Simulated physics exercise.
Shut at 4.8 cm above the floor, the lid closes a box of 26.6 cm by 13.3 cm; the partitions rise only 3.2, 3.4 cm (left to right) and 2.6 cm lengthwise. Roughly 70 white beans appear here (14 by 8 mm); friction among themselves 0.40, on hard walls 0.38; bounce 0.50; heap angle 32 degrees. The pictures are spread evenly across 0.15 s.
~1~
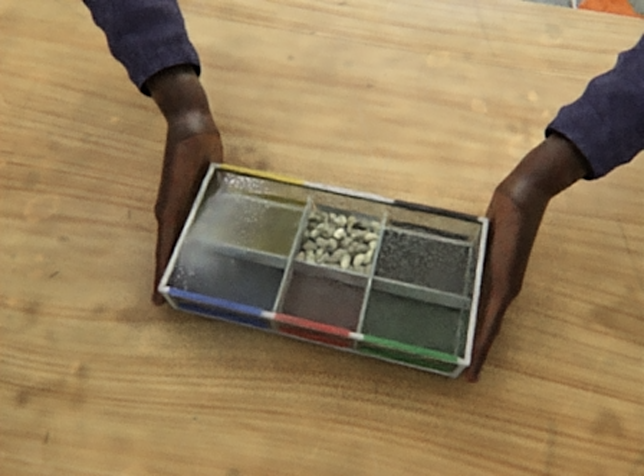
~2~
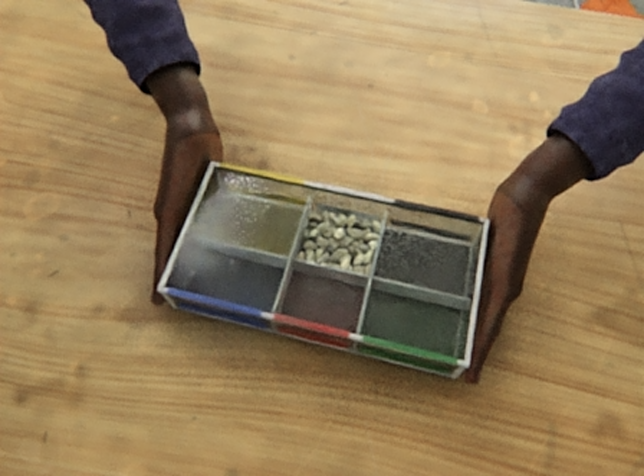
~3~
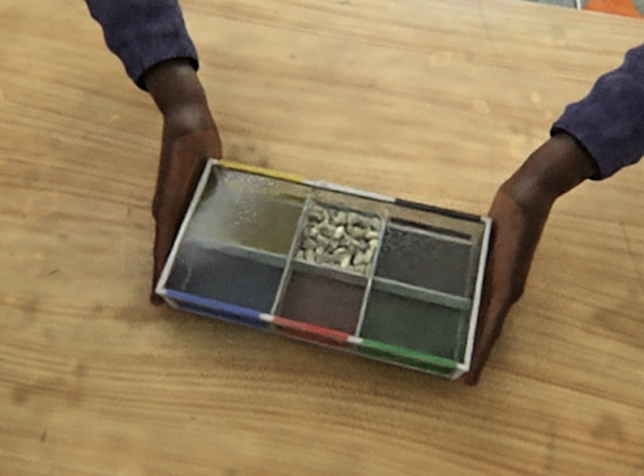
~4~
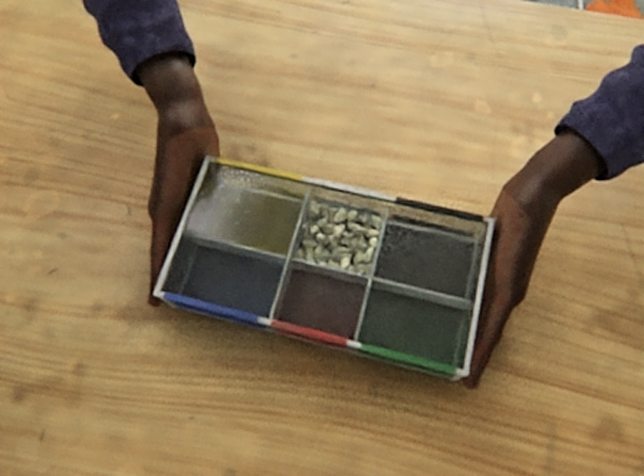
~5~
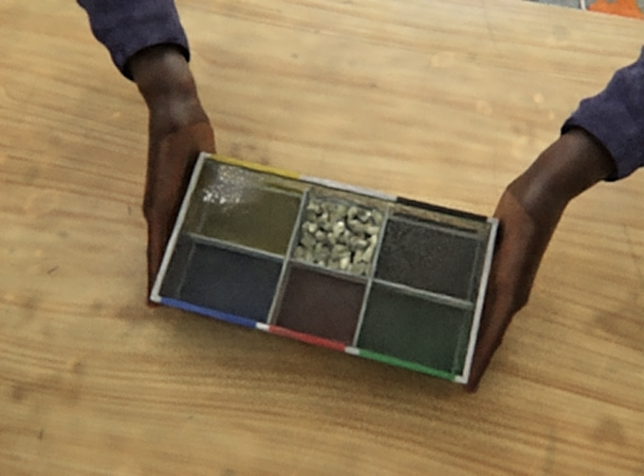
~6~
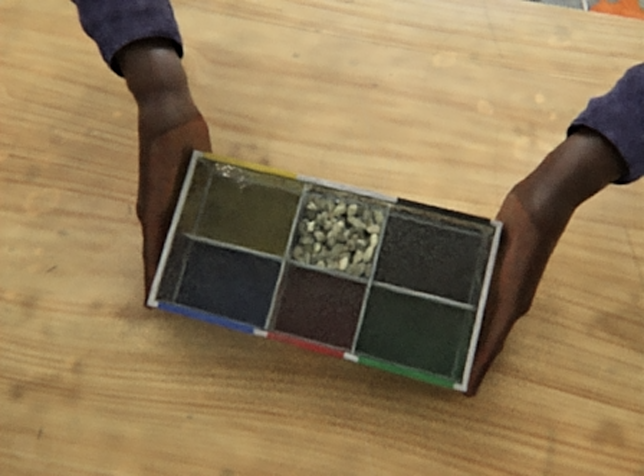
Two hands hold a clear-lidded box with six compartments above a wooden surface, nearly level at first, with white beans in the top middle section and darker contents around them. The hands tilt it gradually, then more noticeably, lowering its right front corner, while the beans stay in their section.
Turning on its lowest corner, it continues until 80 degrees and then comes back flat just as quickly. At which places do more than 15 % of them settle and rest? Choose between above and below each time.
Red: Above, blue: Below, green: Below, yellow: Below, white: Above, black: Below.
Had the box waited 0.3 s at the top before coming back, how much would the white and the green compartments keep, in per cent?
Result - white: 40 %; green: 5 %.
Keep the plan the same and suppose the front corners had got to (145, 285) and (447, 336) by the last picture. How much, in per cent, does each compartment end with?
Red 5; blue 25; green 0; yellow 15; white 60; black 0.
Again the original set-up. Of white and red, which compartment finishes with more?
Red comes out ahead.
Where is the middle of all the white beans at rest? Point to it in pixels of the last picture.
Centre at rest: Approx. (325, 305) px.
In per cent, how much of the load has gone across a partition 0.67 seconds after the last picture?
Approx. 60 in a hundred.
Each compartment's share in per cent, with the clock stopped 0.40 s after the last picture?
Red 20, blue 0, green 0, yellow 0, white 80, black 0.
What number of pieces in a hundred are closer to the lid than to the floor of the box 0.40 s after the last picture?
Roughly 40 per cent.
Then, 0.40 s after the last picture, tilt 79 degrees; red 20 %, white 80 %.
Then, 0.67 s after the last picture, tilt 32 degrees; red 55 %, white 40 %.
Then, 1.04 s after the last picture, tilt 0 degrees; red 55 %, white 40 %.
In the end, red 55 %, blue 0 %, green 0 %, yellow 0 %, white 40 %, black 0 %.
